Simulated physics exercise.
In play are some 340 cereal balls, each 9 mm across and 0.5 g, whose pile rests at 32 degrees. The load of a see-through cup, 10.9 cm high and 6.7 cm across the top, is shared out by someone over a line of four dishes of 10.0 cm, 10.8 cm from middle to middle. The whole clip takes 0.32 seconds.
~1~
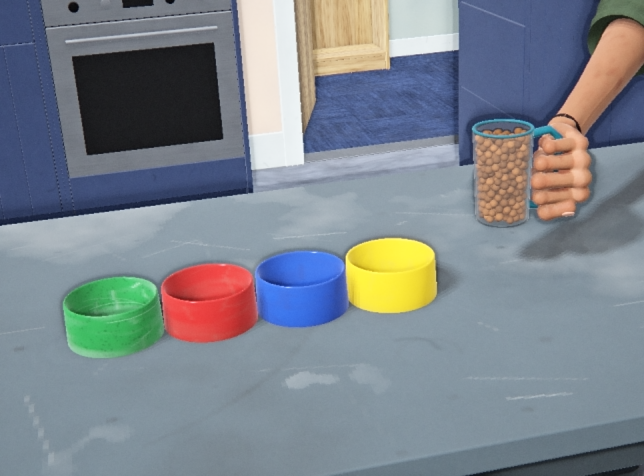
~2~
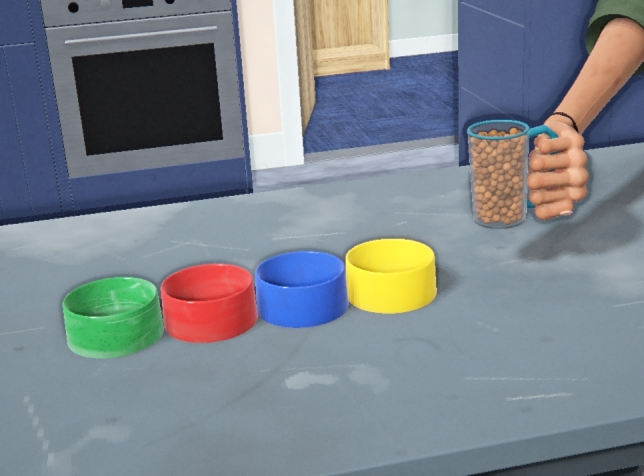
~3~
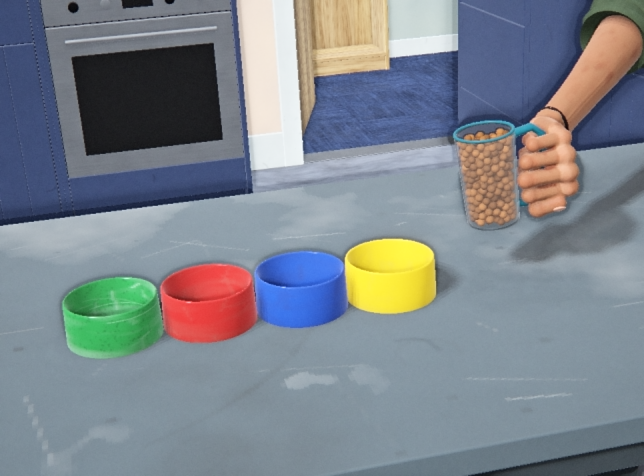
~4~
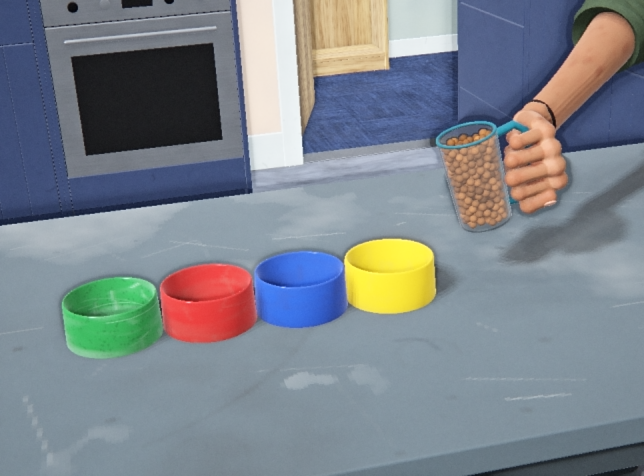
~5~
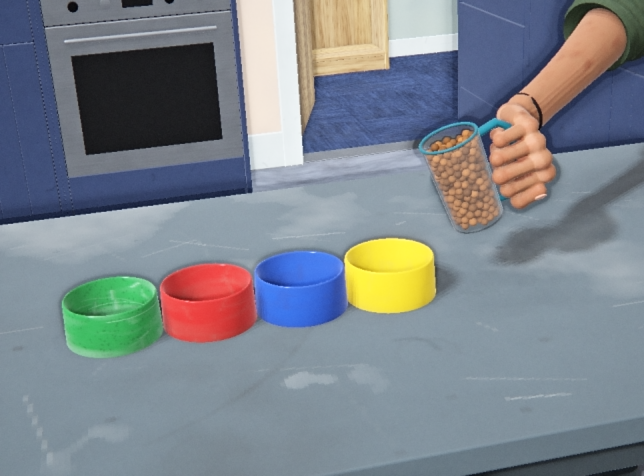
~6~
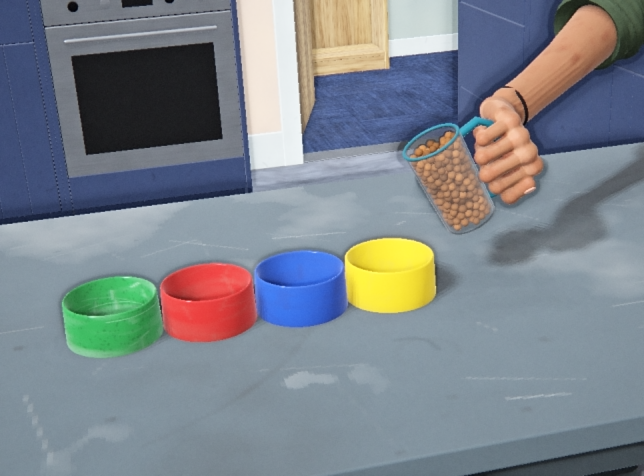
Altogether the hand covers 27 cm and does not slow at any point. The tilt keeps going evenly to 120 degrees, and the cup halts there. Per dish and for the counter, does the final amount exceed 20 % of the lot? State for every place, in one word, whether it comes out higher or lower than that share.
Red dish: Higher, blue dish: Lower, green dish: Lower, yellow dish: Lower, counter: Lower.
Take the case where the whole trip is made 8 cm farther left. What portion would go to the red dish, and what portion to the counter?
After the change, red takes 20 while the counter takes 20.
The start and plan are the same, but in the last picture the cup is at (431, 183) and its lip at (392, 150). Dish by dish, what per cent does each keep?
Kept per dish: Red = 100, blue = 0, green = 0, yellow = 0.
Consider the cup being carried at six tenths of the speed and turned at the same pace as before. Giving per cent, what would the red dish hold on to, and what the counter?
Shares - red 10, counter 10.
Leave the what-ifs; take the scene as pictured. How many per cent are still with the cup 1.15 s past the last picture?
Somewhere near 15 per cent.
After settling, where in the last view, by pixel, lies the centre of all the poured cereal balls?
Est. centre at rest: (210, 299) px.
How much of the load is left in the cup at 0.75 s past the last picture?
Some 95 per cent of the load.
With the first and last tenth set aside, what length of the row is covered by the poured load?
It covers some 6 centimetres of the row.
Then, 0.45 s after the last picture, tilt 71 degrees; cup holds 100 %.
Then, 0.75 s after the last picture, tilt 101 degrees; cup holds 95 %, red 5 %.
Then, 1.15 s after the last picture, tilt 120 degrees; cup holds 15 %, red 85 %.
In the end, red 100 %, blue 0 %, green 0 %, yellow 0 %, counter 0 %.
